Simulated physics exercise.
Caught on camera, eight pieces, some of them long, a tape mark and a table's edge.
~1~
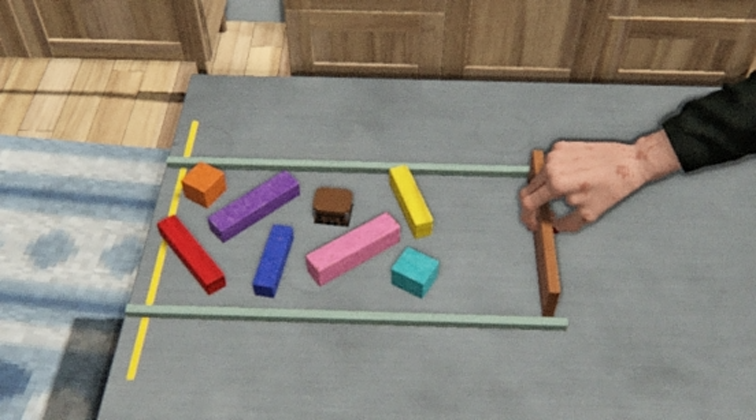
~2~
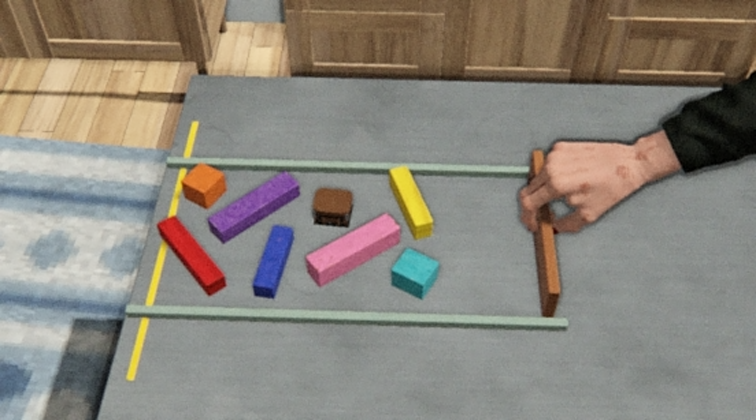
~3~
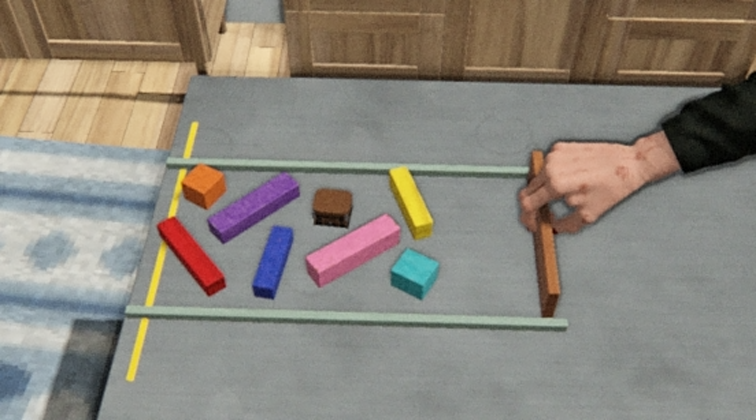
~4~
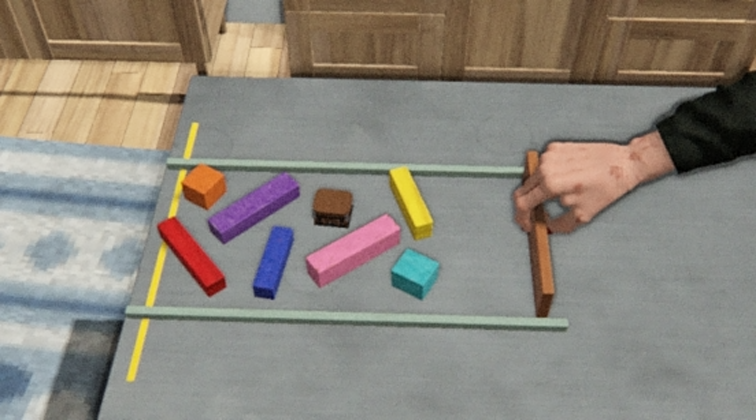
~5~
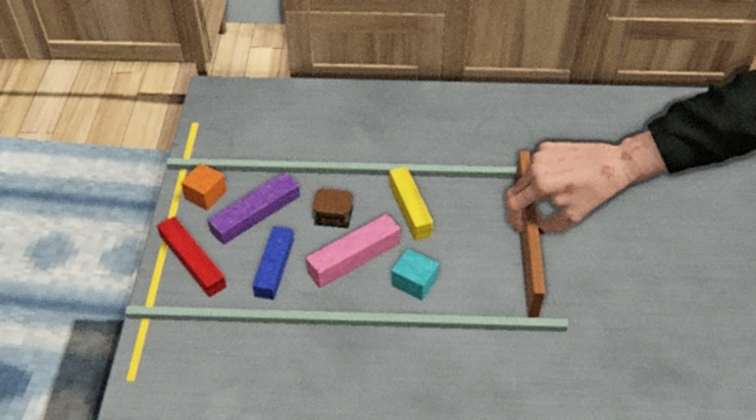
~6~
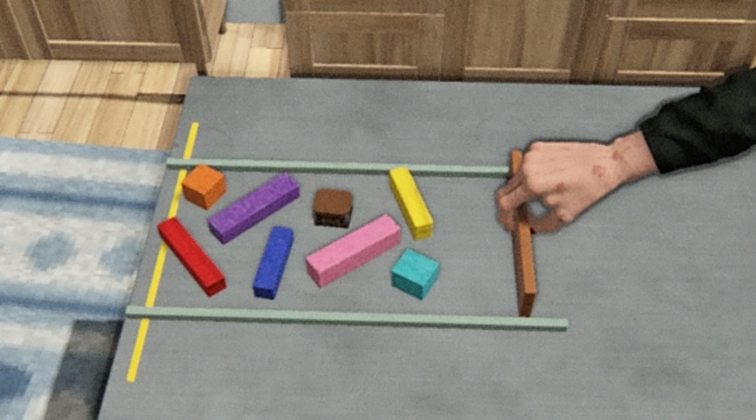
A hand in a dark sleeve, at the right of a grey tabletop seen from above at an angle, holds an upright brown board across two pale green rails, with wooden cabinets and a blue-white rug beyond. Between the rails lie orange, purple, red, blue, brown, pink, yellow and turquoise blocks, with yellow tape at left. The board stays still at first, then slides slightly left, while the blocks and camera stay still.
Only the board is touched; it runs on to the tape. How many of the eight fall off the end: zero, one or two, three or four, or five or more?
In the end the number that fall off is five or more.
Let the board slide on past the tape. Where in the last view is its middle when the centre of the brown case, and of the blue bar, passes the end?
Near (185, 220) and (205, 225).
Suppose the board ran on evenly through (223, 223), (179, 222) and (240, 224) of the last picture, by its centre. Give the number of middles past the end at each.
Place by place, 2, 6 and 1.
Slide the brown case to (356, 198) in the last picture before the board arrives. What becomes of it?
The brown case is lost.
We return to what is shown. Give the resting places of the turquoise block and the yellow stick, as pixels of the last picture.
The turquoise block stops around (133, 282); the yellow stick around (166, 192).
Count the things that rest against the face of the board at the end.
That makes 2.
Soon after, none off yet; orange block at rest near (204, 187); red stick at rest near (191, 256); purple bar at rest near (255, 208).
After that, none off yet; orange block at rest near (204, 187); red stick at rest near (190, 256); purple bar moving near (247, 203).
And then, none off yet; orange block displaced well along near (154, 176); red stick tilting well over near (116, 283); purple bar displaced about its own width near (164, 197).
In the end, the number that fall off is five or more; gone, pink bar, brown case, blue bar, purple bar, red stick and orange block.
